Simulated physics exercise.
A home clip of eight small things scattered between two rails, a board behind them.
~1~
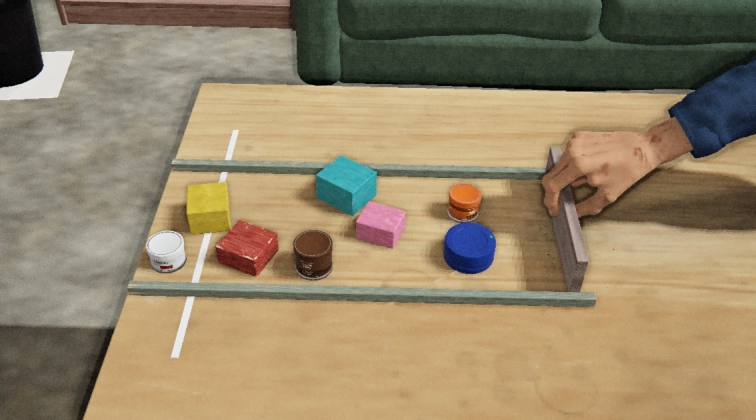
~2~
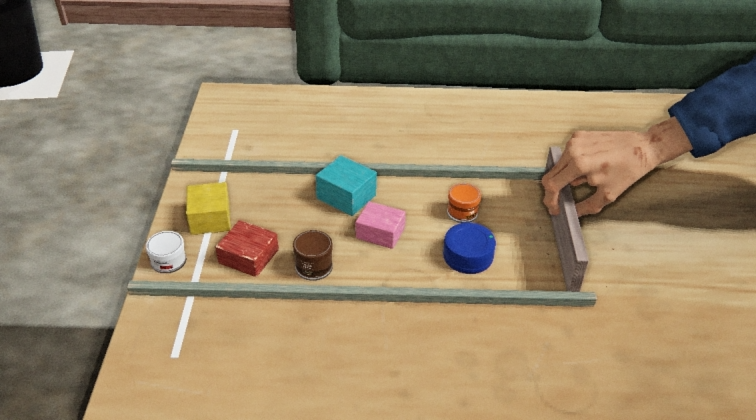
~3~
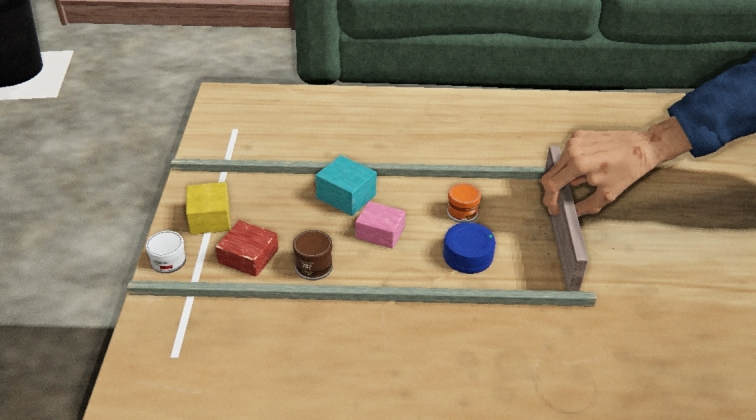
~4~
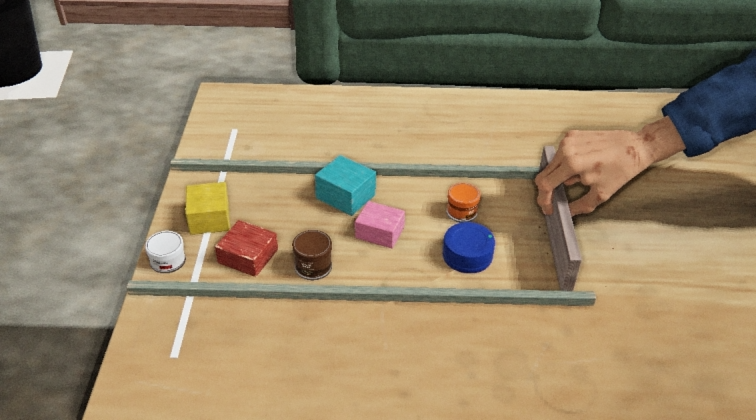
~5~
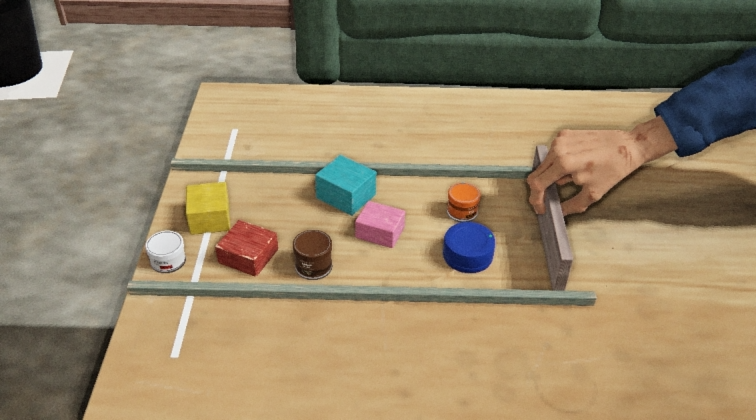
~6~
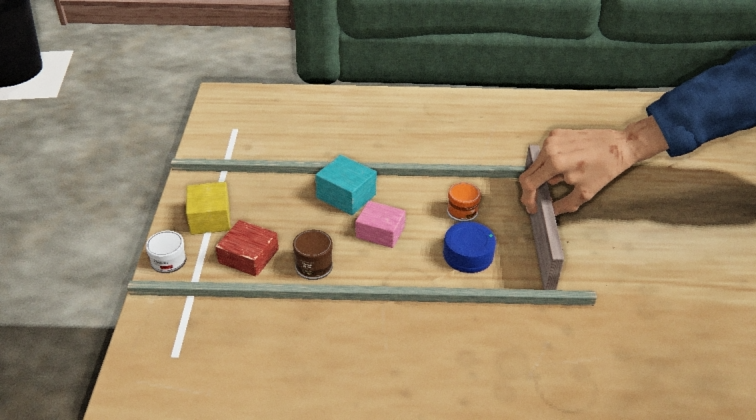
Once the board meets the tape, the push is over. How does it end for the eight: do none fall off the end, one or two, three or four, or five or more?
Most likely the drop count will come to three or four.
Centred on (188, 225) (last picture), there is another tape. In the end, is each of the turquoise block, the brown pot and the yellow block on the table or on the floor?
In that case the turquoise block hangs on, the brown pot slides off and the yellow block slides off.
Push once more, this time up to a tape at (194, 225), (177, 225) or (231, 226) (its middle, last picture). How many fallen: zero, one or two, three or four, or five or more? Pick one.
3 or 4; more than four; one to two.
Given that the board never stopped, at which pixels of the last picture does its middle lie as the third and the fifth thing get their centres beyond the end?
Near (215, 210) first, near (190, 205) second.
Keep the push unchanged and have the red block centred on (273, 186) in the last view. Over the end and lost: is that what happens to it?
Observed: The red block is not kept up.
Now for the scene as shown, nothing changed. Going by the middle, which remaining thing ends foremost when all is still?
The pink block.
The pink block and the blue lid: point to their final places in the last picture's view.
Taking them in turn, first comes (168, 219), then (175, 251).
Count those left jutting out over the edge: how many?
You'd get 1.
Early on, none off yet; white tin at rest near (167, 252); yellow block at rest near (208, 208); red block at rest near (248, 248).
A while later, none off yet; white tin at rest near (167, 252); yellow block at rest near (209, 207); red block travelled about its own width near (218, 242).
Finally, the number that fall off is three or four; lost, brown pot, red block, yellow block and white tin.
